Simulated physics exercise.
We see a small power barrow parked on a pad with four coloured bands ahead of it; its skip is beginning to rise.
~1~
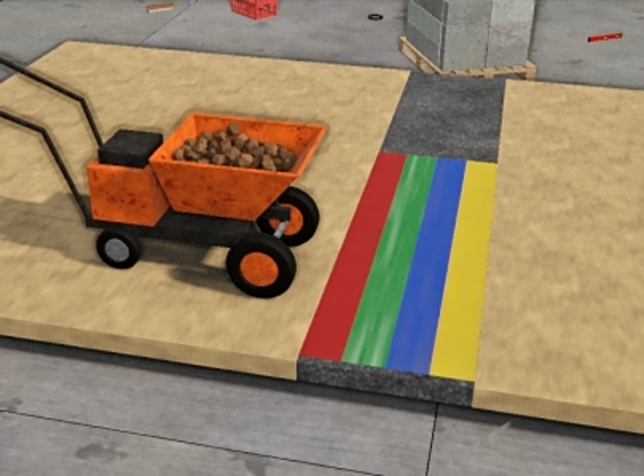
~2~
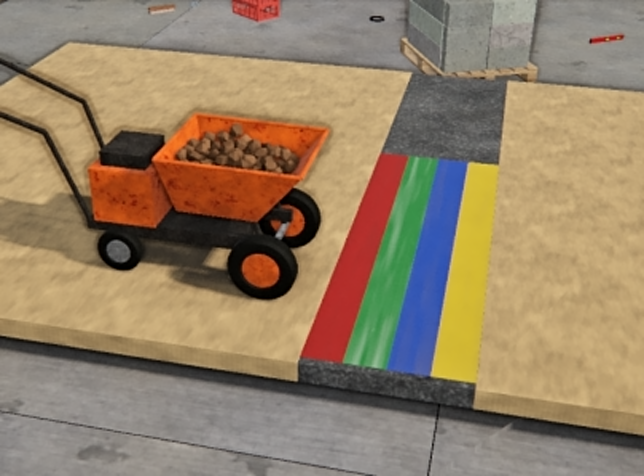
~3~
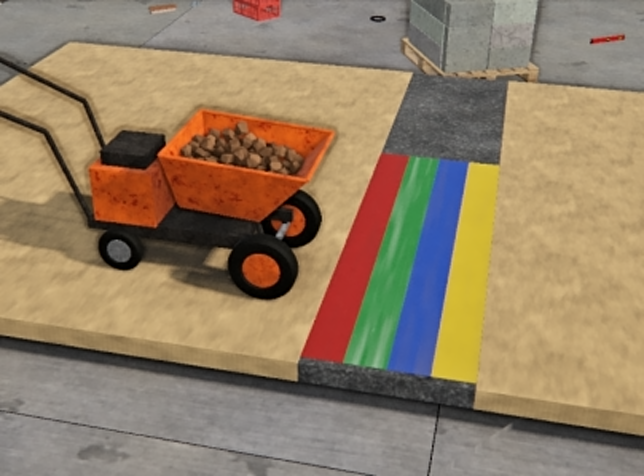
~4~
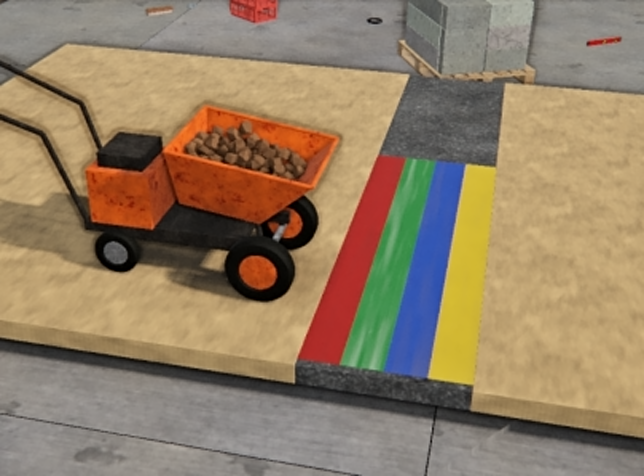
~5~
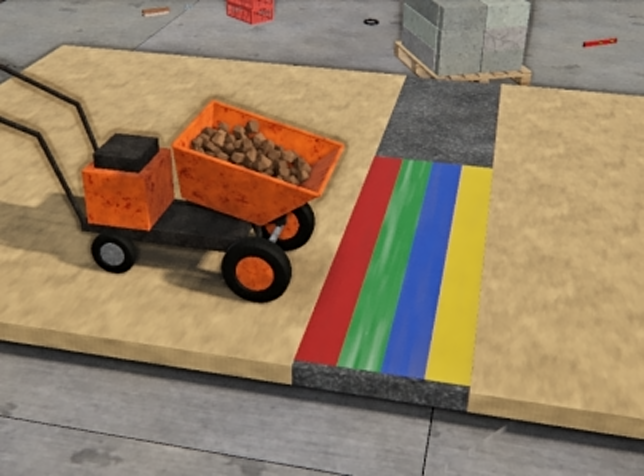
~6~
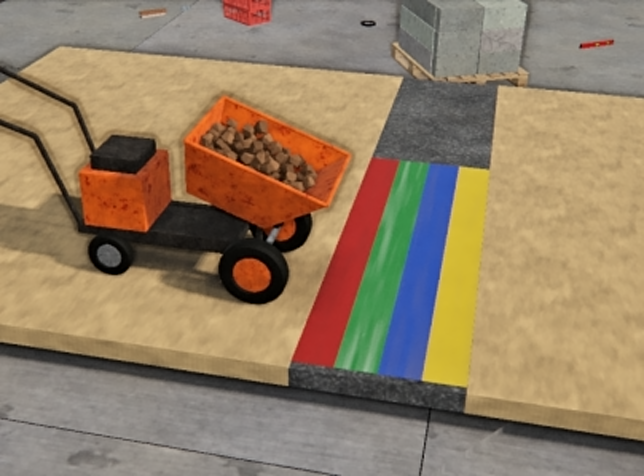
The orange skip of a small power barrow, loaded with brown clods, sits level at first on a tan pad in a concrete yard, seen from above at an angle. Red, green, blue and yellow bands lie to its right, with grey blocks on a pallet behind. The skip's rear rises and its front lip lowers rightward, the wheels staying put while the view shifts very slightly.
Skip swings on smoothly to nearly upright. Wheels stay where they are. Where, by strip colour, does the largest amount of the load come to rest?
On the blue strip.
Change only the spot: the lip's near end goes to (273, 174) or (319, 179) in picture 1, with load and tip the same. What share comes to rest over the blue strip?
About 20 per cent, then about 30 per cent.
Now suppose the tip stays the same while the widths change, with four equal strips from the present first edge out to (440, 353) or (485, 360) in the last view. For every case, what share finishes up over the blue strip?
I'd say some 30 % for the first and some 30 % for the second.
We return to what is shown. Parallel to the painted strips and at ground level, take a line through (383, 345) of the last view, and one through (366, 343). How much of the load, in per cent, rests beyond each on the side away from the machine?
The first gives 50 %, the second 60 %.
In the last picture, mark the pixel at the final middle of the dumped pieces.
Centre at rest, last view: Approx. (414, 287).
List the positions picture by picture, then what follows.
Lip of the skip at (297, 176), level; top of the load at (220, 157), clay clods; red strip at (331, 327); green strip at (372, 333); blue strip at (414, 339); yellow strip at (457, 345), in the first frame.
Lip of the skip at (301, 179), level; top of the load at (223, 158), in the second frame.
Lip of the skip at (307, 181), tipped barely; top of the load at (228, 156), in the third frame.
Lip of the skip at (312, 188), tipped a little; top of the load at (223, 151), in the fourth frame.
Lip of the skip at (318, 196), tipped a little; top of the load at (214, 152), in the fifth frame.
Lip of the skip at (326, 206), tipped clearly; top of the load at (223, 150); red strip at (323, 333); green strip at (365, 339); blue strip at (406, 345); yellow strip at (449, 351), in the sixth frame.
Soon, skip tipped steeply; all in the skip.
A while on, skip tipped right over; about two thirds in the skip; a small part over the green strip; about a quarter over the blue strip; a small part over the yellow strip.
Towards the end, skip tipped right over; about a third in the skip; about a quarter over the green strip; about a third over the blue strip; a small part over the yellow strip; a stray few off the paint.
Finally, skip tipped right over; about a third in the skip; none over the red strip; about a quarter over the green strip; about a third over the blue strip; a small part over the yellow strip; a stray few off the paint.
